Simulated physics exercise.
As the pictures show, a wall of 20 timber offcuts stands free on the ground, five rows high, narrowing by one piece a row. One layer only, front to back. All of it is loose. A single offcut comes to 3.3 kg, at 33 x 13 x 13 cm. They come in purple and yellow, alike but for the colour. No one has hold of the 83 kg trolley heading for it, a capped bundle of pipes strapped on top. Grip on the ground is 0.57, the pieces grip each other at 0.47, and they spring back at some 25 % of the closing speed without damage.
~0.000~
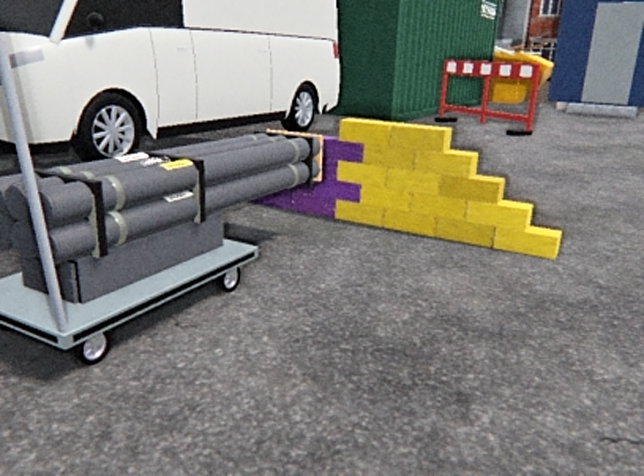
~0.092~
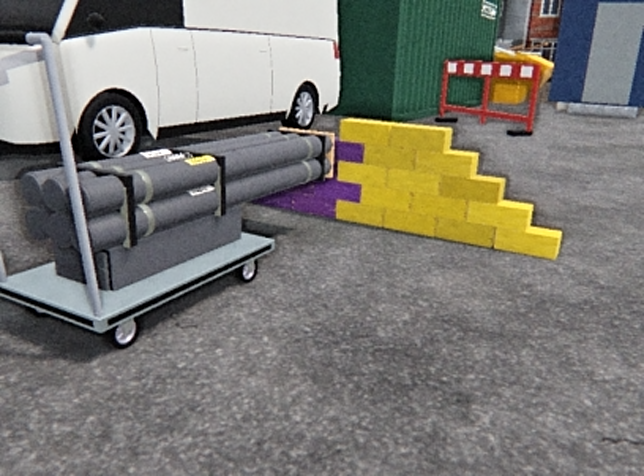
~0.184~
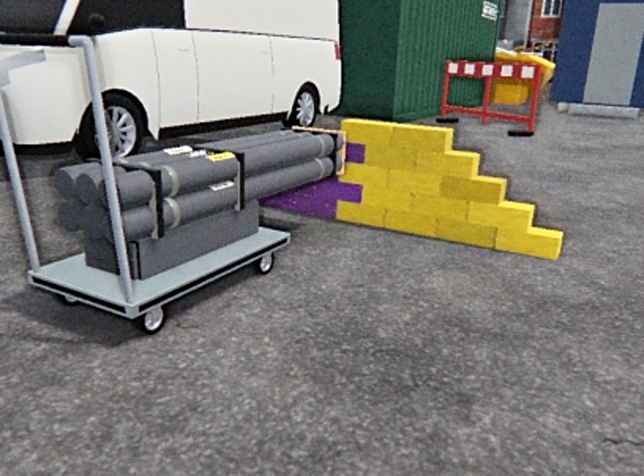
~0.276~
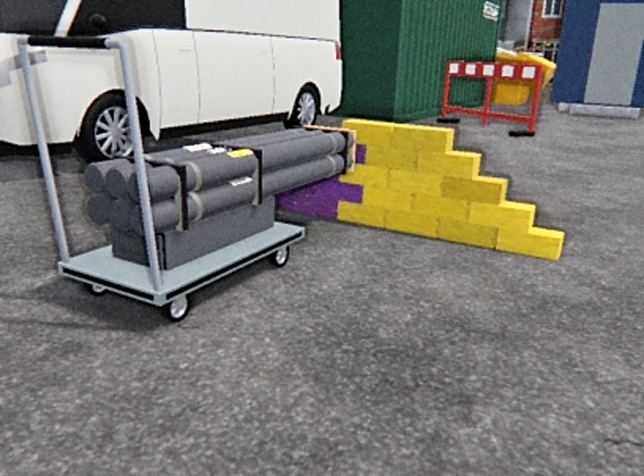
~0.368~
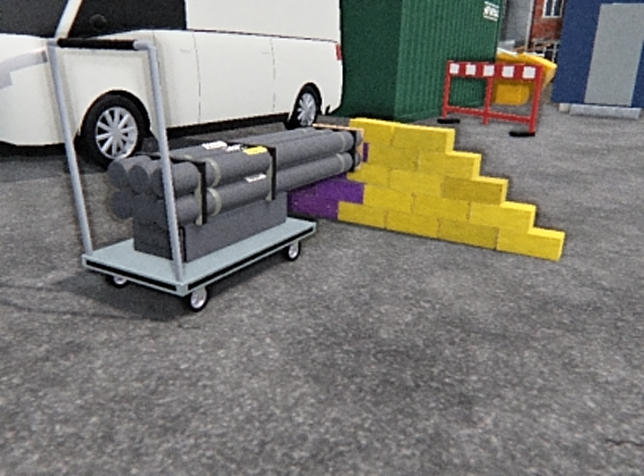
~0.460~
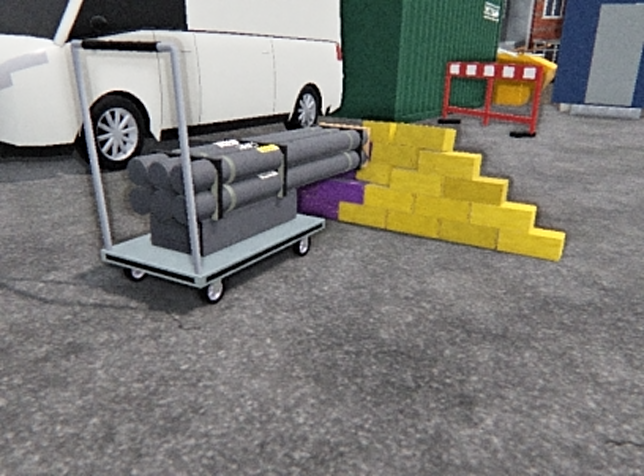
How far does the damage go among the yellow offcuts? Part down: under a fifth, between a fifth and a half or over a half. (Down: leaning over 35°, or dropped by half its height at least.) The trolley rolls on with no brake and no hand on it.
It comes to between a fifth and a half.
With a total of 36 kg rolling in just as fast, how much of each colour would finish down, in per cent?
In that case yellow 30, purple 70 per cent.
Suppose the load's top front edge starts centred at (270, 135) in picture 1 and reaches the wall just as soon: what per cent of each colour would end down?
Then yellow 30, purple 70 per cent.
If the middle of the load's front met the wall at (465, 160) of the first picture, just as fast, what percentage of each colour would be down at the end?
In that case yellow 60, purple 0 per cent.
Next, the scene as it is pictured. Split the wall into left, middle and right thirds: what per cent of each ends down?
In per cent: Left 70, middle 50, right 0.
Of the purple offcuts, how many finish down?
Ending so: Purple 4.
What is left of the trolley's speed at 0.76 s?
Roughly 1.0 m/s.
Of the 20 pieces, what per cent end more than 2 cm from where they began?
Shifted: 60 per cent.
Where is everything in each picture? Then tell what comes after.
In the first frame (each place is the centre of the face we see best), load (317, 151) 43 cm short of the wall; top yellow offcut (363, 133); top purple offcut (338, 151); all as stacked.
The second frame shows load (329, 148) 30 cm short of the wall; top yellow offcut (364, 133).
The third frame shows load (341, 146) 18 cm short of the wall; top yellow offcut (365, 134).
The fourth frame shows load (351, 144) 50 mm short of the wall; top yellow offcut (366, 134).
The fifth frame shows load (359, 142) 6 cm into the wall's line; top yellow offcut (369, 133) moved 6 cm; 5 have shifted.
The sixth frame shows load (366, 141) 16 cm into the wall's line; top yellow offcut (375, 132) tilted 8°; steepest lean 19°, the offcut at (356, 171); 6 have shifted.
By 0.56 s, load 26 cm past the wall's line, still rolling; none of the 14 yellow offcuts down (2 of 20 in all colours); top yellow offcut tilted 25°, 56 mm lower; top purple offcut tilted 27°, 10 cm lower.
By 0.76 s, load 46 cm past the wall's line, still rolling; 4 of the 14 yellow offcuts down (6 of 20 in all colours); top yellow offcut tilted 44°, 36 cm lower; top purple offcut on its side.
By 1.14 s, load 80 cm past the wall's line, still rolling; 4 of the 14 yellow offcuts down (6 of 20 in all colours); top yellow offcut on its side; top purple offcut on its side.
By 1.42 s, load 95 cm past the wall's line, still rolling; 4 of the 14 yellow offcuts down (8 of 20 in all colours); top yellow offcut on its side; top purple offcut on its side.
When it is over (2.3 s), load 1.02 m past the wall's line, stopped; 4 of the 14 yellow offcuts down (8 of 20 in all colours); top yellow offcut on its side; top purple offcut on its side. That is 29 per cent. In pixels of the last frame, middles, top yellow offcut near (436, 189), top purple offcut near (396, 192).
